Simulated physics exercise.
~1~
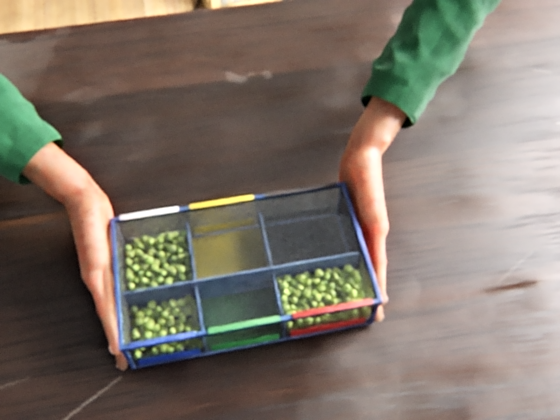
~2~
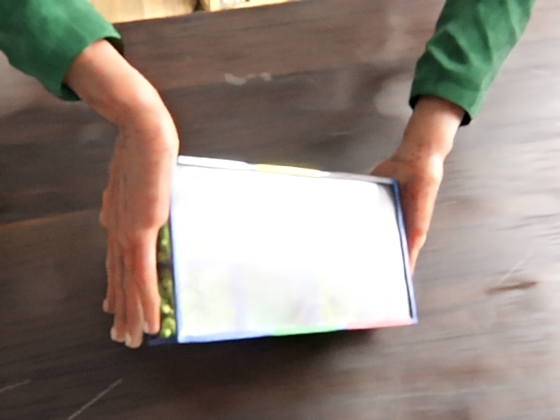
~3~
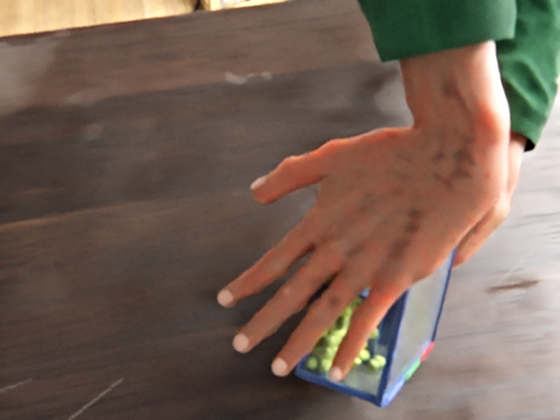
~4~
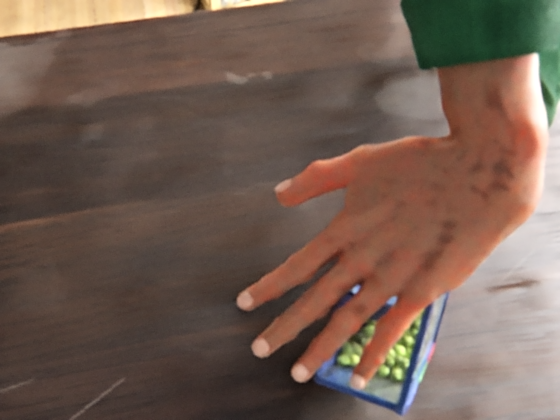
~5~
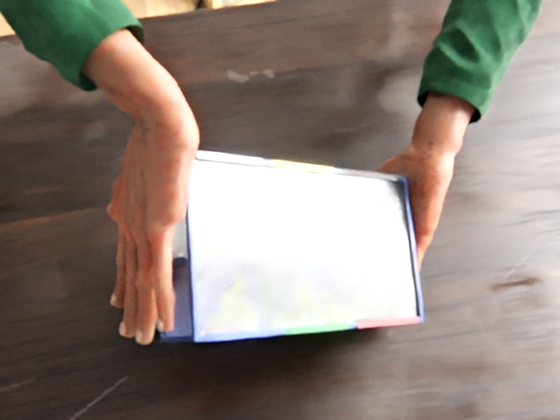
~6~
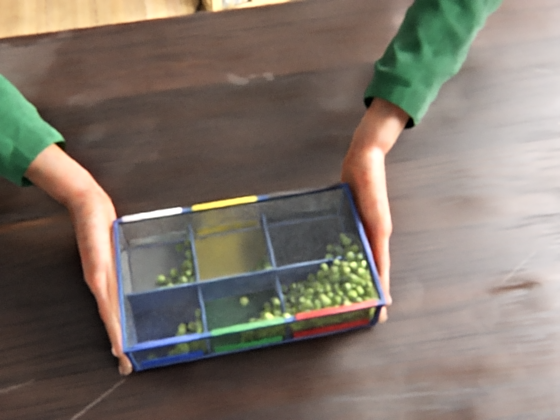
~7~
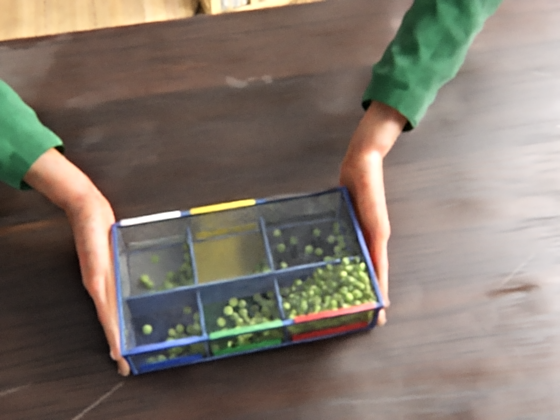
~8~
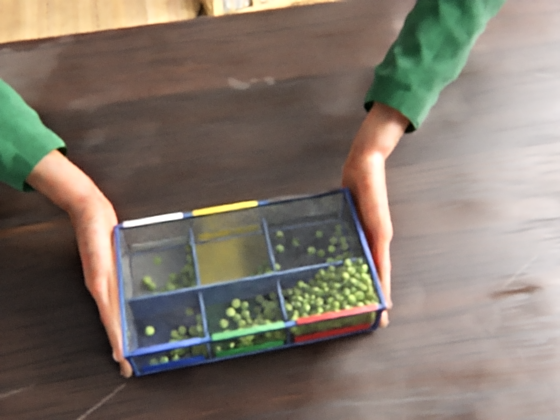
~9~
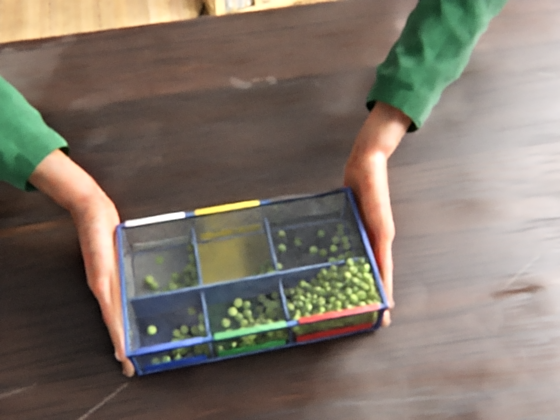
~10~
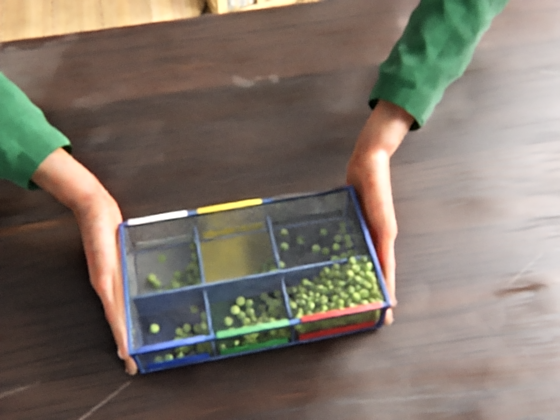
The video shows two hands in green sleeves tilting a lidded, six-compartment box of green peas up onto its right side, then lowering it flat onto a dark wooden table, where most peas rest in the red-marked lower right compartment and the rest lie scattered among the others.
